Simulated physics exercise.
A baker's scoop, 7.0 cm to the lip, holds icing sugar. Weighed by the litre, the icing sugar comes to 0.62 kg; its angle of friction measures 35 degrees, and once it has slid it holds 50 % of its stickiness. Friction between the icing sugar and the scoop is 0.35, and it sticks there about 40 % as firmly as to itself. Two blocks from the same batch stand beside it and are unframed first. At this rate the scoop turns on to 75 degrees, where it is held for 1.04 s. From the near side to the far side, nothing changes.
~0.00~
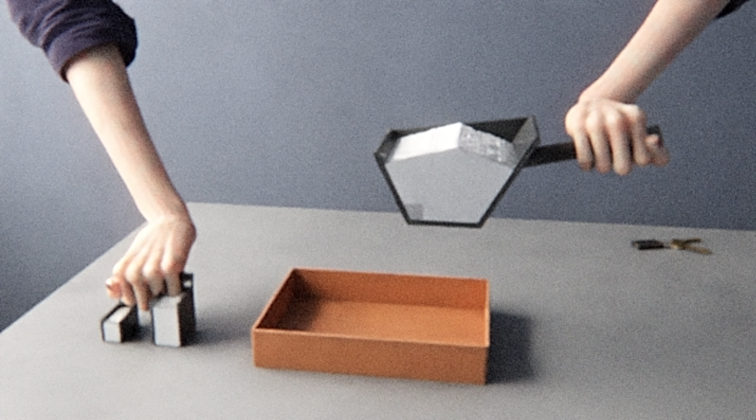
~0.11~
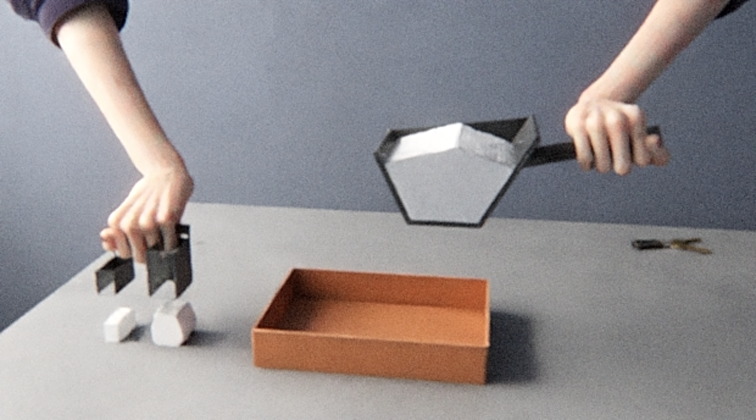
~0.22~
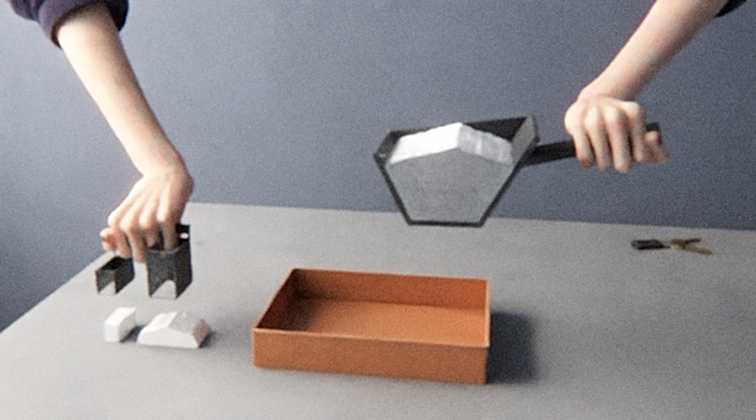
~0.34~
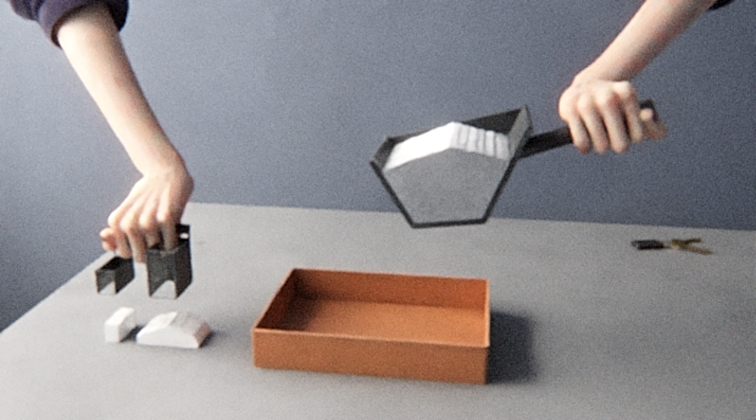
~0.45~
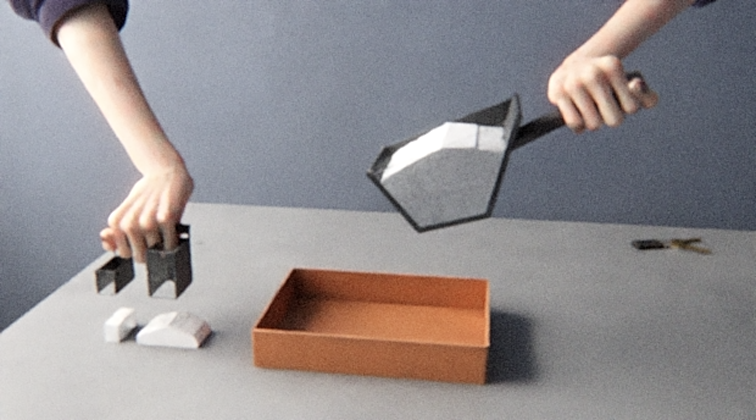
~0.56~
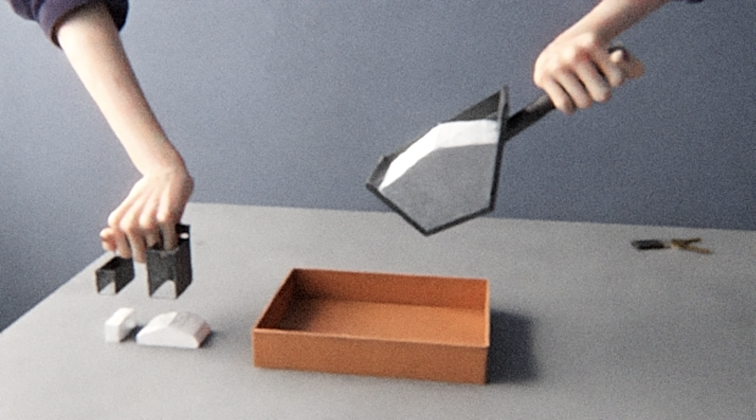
A hand at left lifts two dark moulds off a pair of small white blocks on a grey tabletop against a blue-grey wall, seen from the front and slightly above by a still camera. The taller block slumps into a low mound beside the smaller one, left of an empty orange tray. Another hand steadily tilts a dark, clear-faced scoop of white powder down leftward above the tray.
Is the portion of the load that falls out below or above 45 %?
Greater than 45 %.
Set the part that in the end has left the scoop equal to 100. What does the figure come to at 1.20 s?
Reading: Approx. 40 per cent.
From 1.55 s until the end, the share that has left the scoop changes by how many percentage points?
Well, it's near 10 in a hundred.
After 0.86 s, the scoop is at 49 degrees and 0 % has left it.
After 1.20 s, the scoop is at 74 degrees and 25 % has left it.
After 1.55 s, the scoop is at 75 degrees and 57 % has left it.
After 1.90 s, the scoop is at 75 degrees and 65 % has left it.
After 2.28 s, the scoop is at 75 degrees and 66 % has left it.
